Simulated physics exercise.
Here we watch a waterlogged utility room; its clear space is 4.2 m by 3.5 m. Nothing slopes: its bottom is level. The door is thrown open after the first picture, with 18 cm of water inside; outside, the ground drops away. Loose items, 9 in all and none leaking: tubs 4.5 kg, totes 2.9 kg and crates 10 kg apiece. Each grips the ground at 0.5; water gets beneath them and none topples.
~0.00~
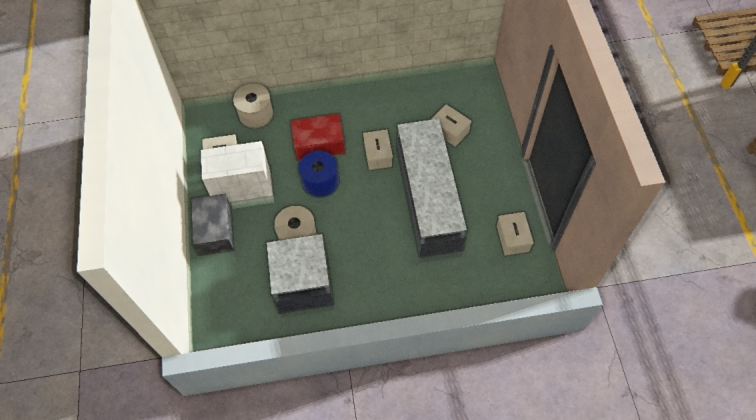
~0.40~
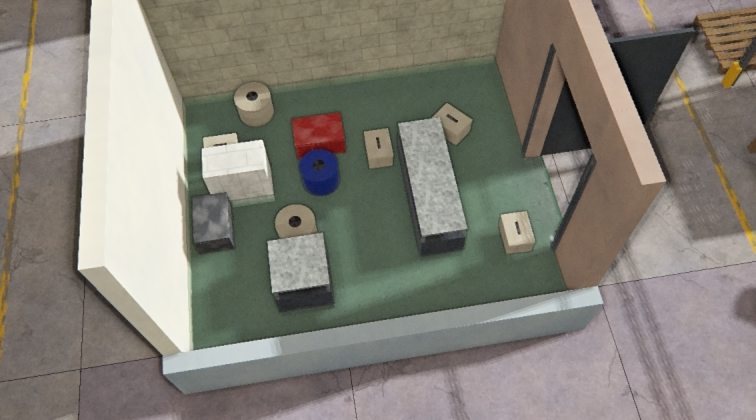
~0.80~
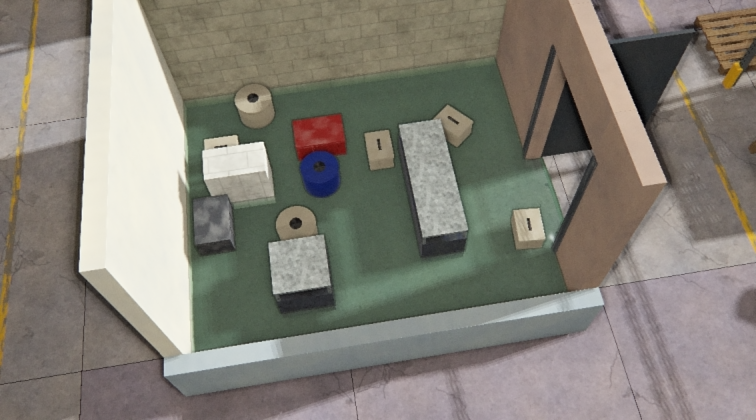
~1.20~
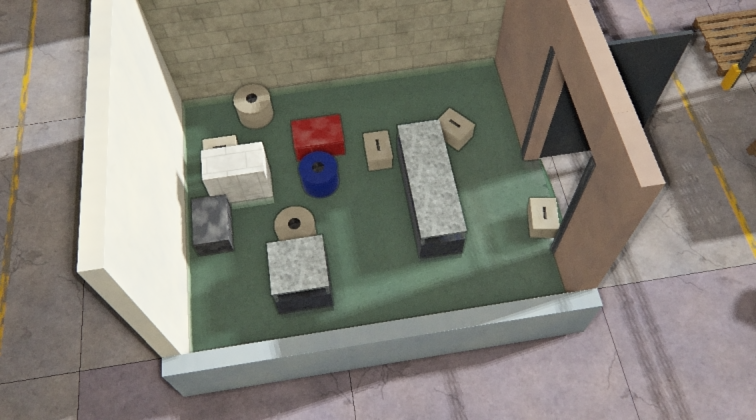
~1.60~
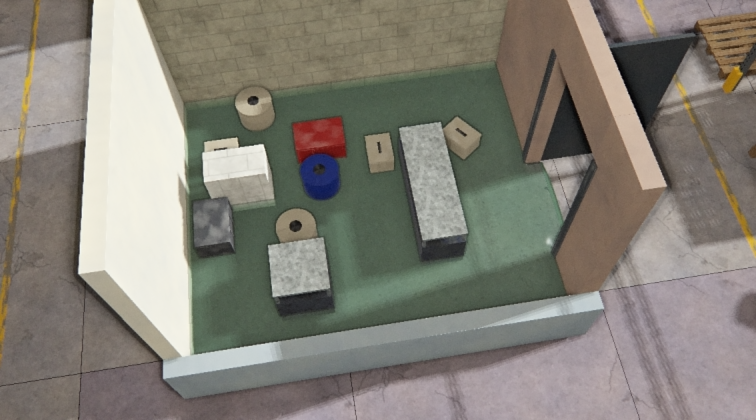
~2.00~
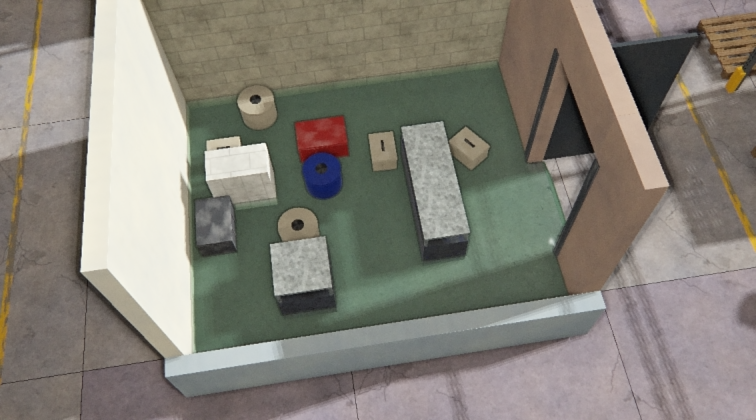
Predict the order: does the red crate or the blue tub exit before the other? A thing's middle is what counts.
It is the red one that exits before the other.
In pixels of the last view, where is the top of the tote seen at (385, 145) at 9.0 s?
(552, 185), give or take.
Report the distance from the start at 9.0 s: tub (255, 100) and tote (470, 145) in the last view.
50 cm, 100 cm.
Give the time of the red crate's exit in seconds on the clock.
At roughly 15.5 seconds.
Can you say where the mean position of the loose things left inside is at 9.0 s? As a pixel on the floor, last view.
At about (372, 183).
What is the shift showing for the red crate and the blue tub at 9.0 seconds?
Roughly 120 and 50 cm.
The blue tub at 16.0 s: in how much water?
Around 9 cm.
After 4.0 s the red crate is near (337, 130), 0.2 m from its start, afloat; the blue tub is near (334, 169), 0.1 m from its start, afloat; 1 of 9 are out; 8 afloat.
After 9.0 s the red crate is near (412, 111), 1.2 m from its start, afloat; the blue tub is near (364, 156), 0.5 m from its start, afloat; 1 of 9 are out; 8 afloat.
After 16.0 s the red crate has gone out (at 15.3 s); the blue tub is near (383, 146), 0.8 m from its start, afloat; 4 of 9 are out; 5 afloat.
After 20.0 s the red crate has gone out (at 15.3 s); the blue tub is near (391, 128), 1.0 m from its start, afloat; 5 of 9 are out; 4 afloat.
